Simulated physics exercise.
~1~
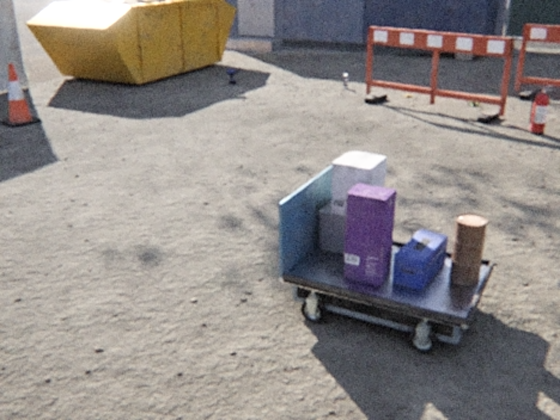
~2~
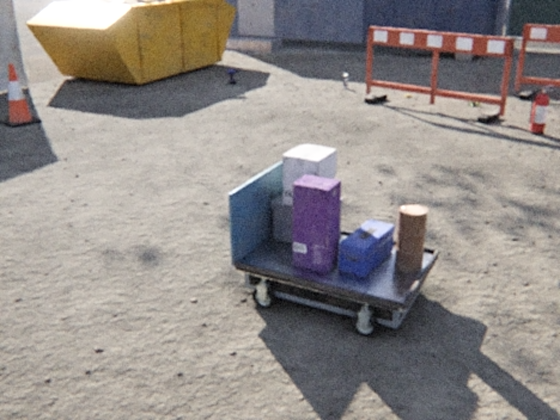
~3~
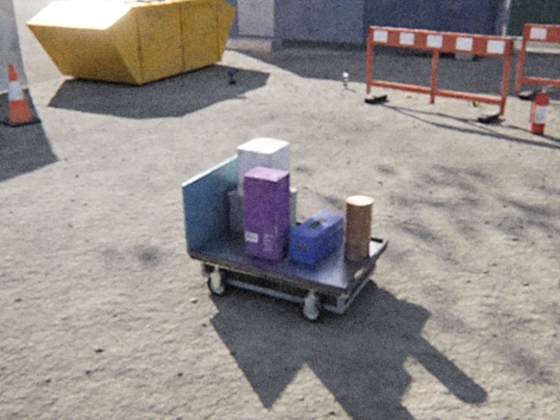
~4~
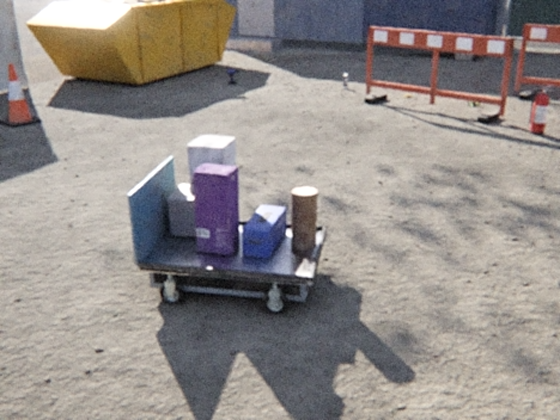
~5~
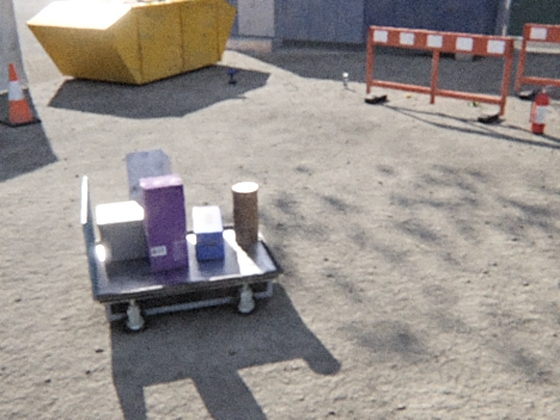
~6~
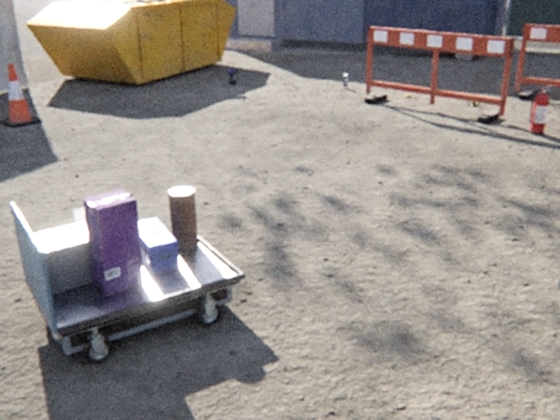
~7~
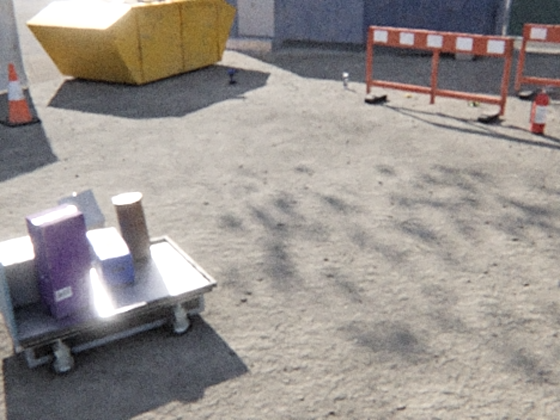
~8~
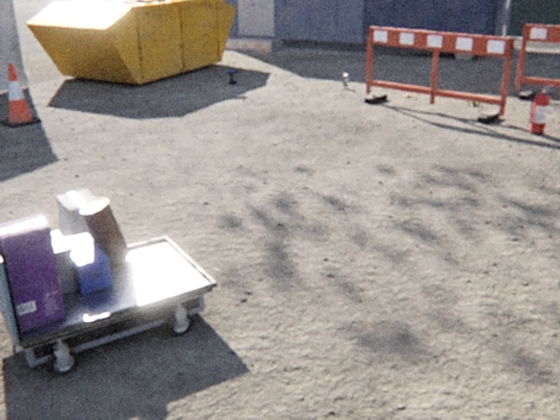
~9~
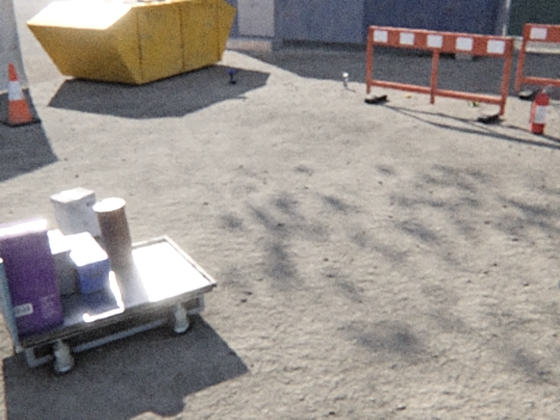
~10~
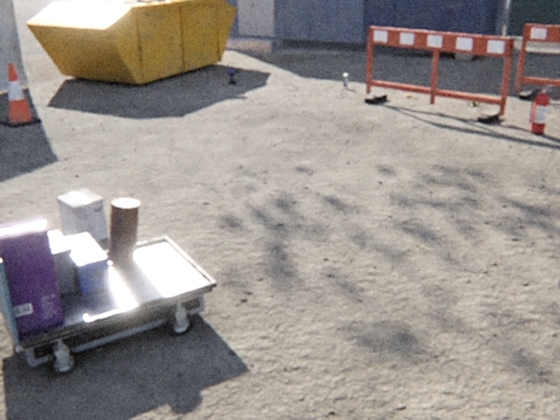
In this clip, a cart carrying several items rolls left across a yard and curves toward the viewer, and the white box tips at the far side. The purple box, blue toolbox and brown canister slide toward the front board as the cart stops at lower left.
